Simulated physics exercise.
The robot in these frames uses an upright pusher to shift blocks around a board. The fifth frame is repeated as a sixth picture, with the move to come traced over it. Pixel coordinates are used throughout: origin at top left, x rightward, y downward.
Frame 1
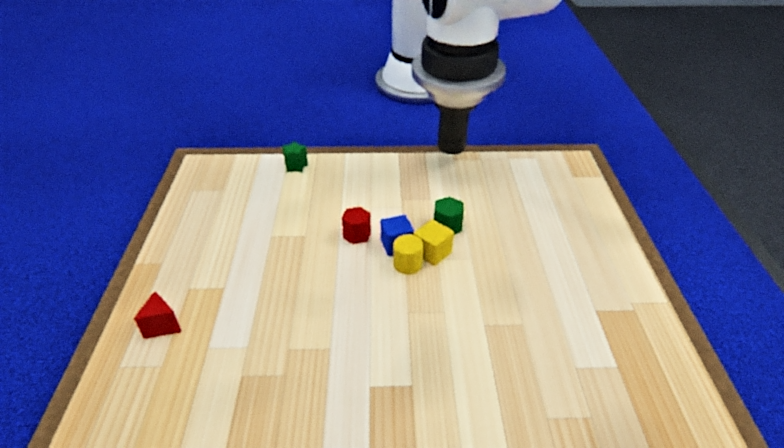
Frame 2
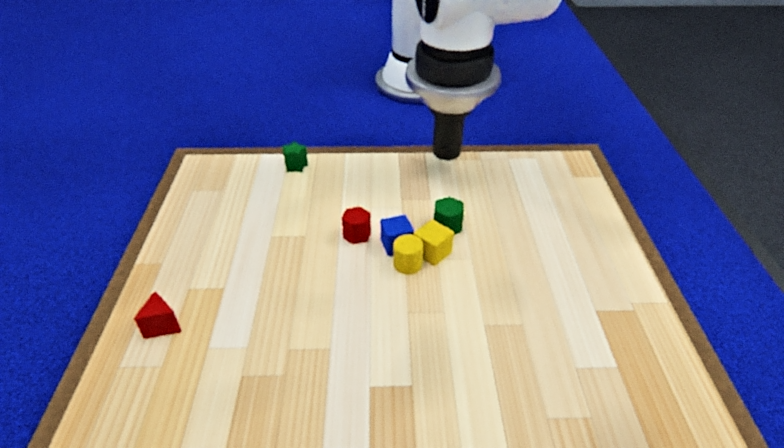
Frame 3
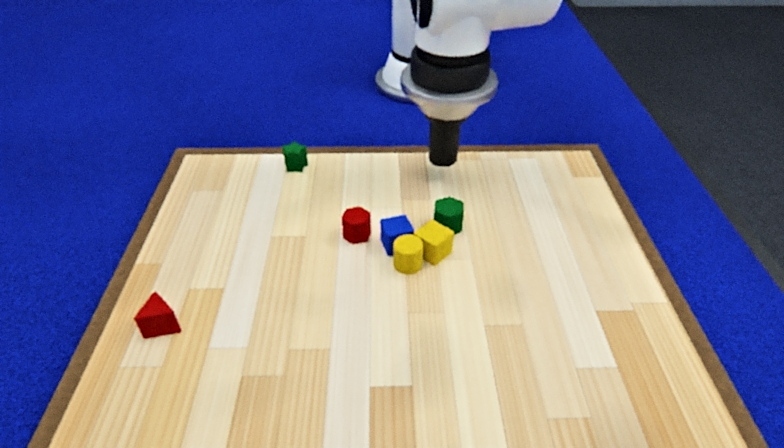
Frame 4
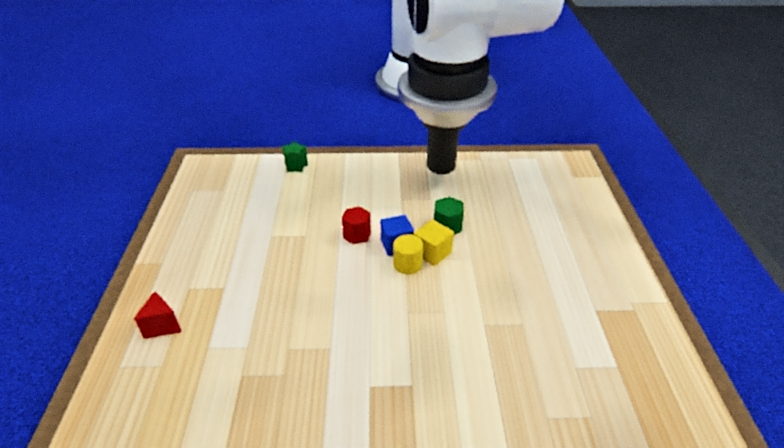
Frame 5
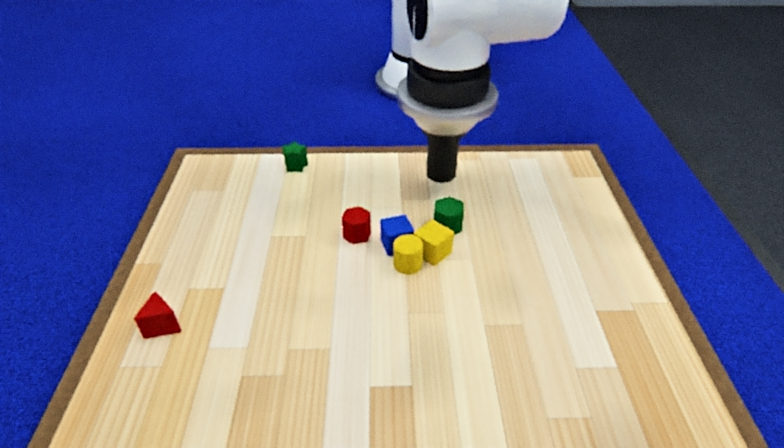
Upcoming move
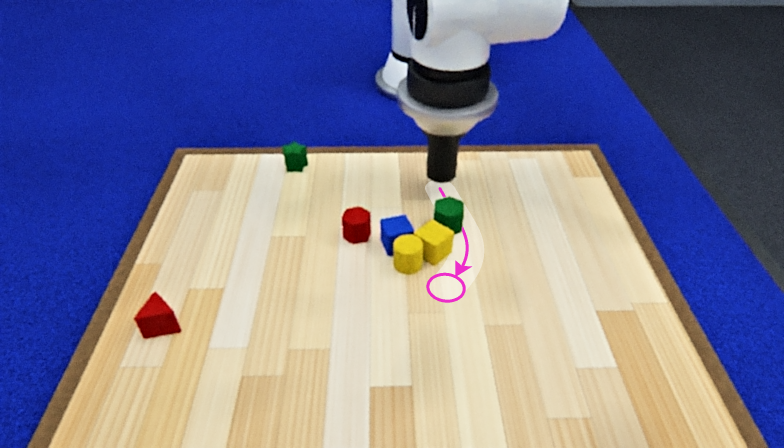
A white robot arm lowered its dark pusher slowly over the far edge of a wooden board and drew near the green hexagon, while the red, blue, yellow and green blocks all stayed still.
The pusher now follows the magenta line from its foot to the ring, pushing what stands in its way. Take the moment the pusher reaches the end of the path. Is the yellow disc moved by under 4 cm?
Final answer: Yes.
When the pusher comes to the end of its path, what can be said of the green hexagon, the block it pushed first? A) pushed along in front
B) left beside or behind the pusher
(A)
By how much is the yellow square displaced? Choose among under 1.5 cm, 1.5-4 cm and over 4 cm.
It goes beyond 4 cm.
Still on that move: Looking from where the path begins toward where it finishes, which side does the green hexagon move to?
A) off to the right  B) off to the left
That would be A.
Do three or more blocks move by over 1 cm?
My answer is yes.
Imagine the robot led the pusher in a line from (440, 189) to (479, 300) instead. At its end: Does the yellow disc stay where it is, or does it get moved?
By the last moment of the path, the yellow disc has shifted.
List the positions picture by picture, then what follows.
Tip of the pusher (451, 148), middles of tops, blue square (397, 225), yellow disc (408, 244), yellow square (434, 232), green hexagon (449, 206), in the first picture.
Pusher (447, 153), nothing pushed, in the second picture.
Pusher (443, 160), nothing pushed, in the third picture.
Pusher (441, 167), nothing pushed, in the fourth picture.
Pusher (441, 175), blue square (397, 225), yellow disc (408, 244), yellow square (434, 232), green hexagon (449, 206), in the fifth picture.
The line goes from (440, 189) over (457, 218) and (467, 252) to (446, 287).
On the path given first. One third of the way, pusher (458, 204); green hexagon (451, 218), turned 20° clockwise.
Two thirds of the way, pusher (469, 239); yellow disc (387, 251); yellow square (419, 250), turned 60° clockwise; green hexagon (451, 250), turned 65° clockwise.
At the end, pusher (447, 273); blue square unmoved; yellow disc (377, 249); yellow square (409, 256), turned 85° clockwise; green hexagon (421, 285), turned 90° clockwise.
